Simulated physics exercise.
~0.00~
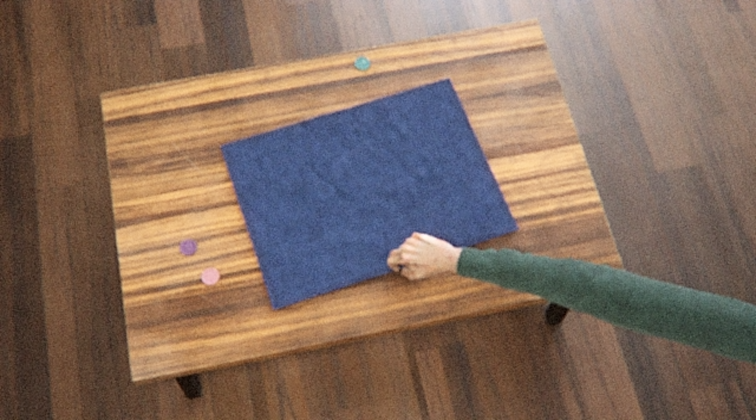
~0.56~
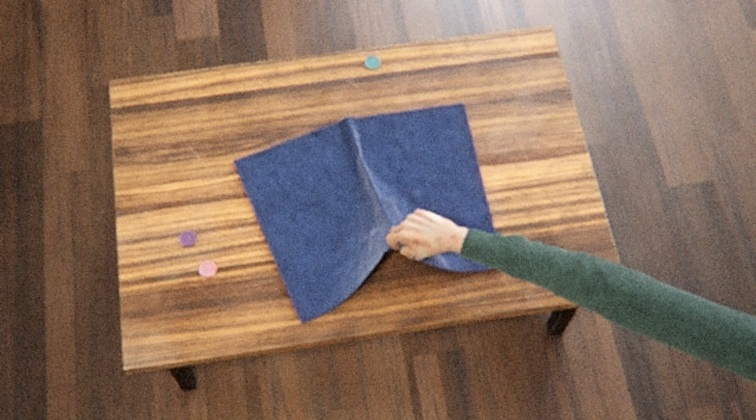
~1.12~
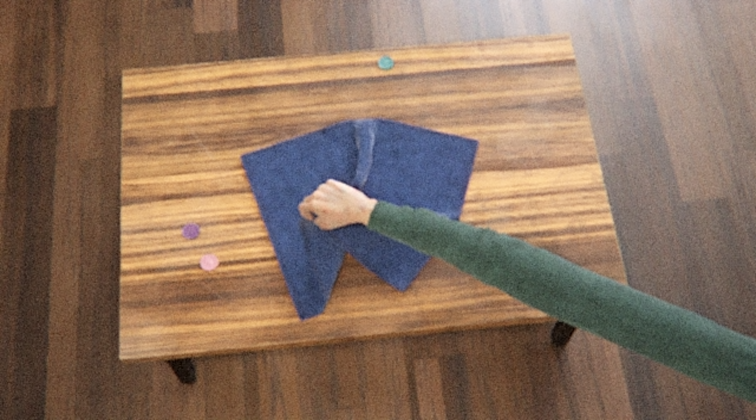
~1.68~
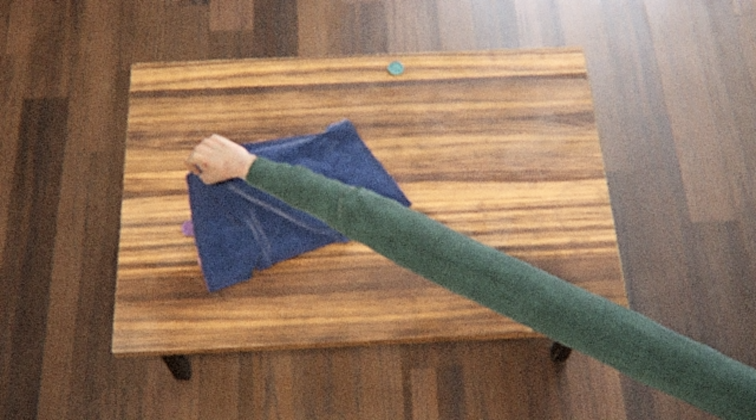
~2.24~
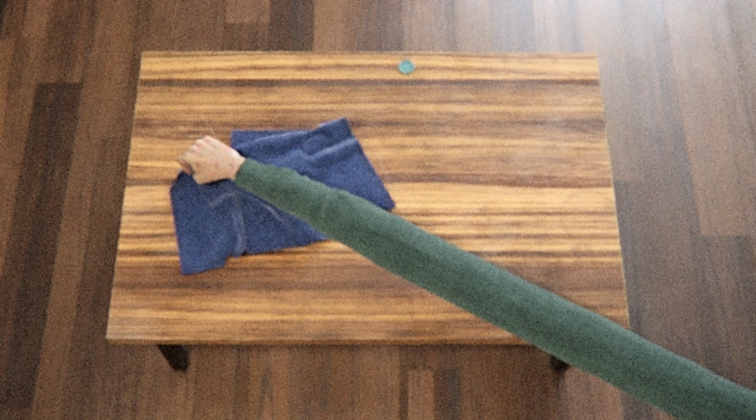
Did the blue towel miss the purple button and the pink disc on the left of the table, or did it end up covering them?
It ended up covering both the purple button and the pink disc, while the teal lid near the far edge stayed uncovered.
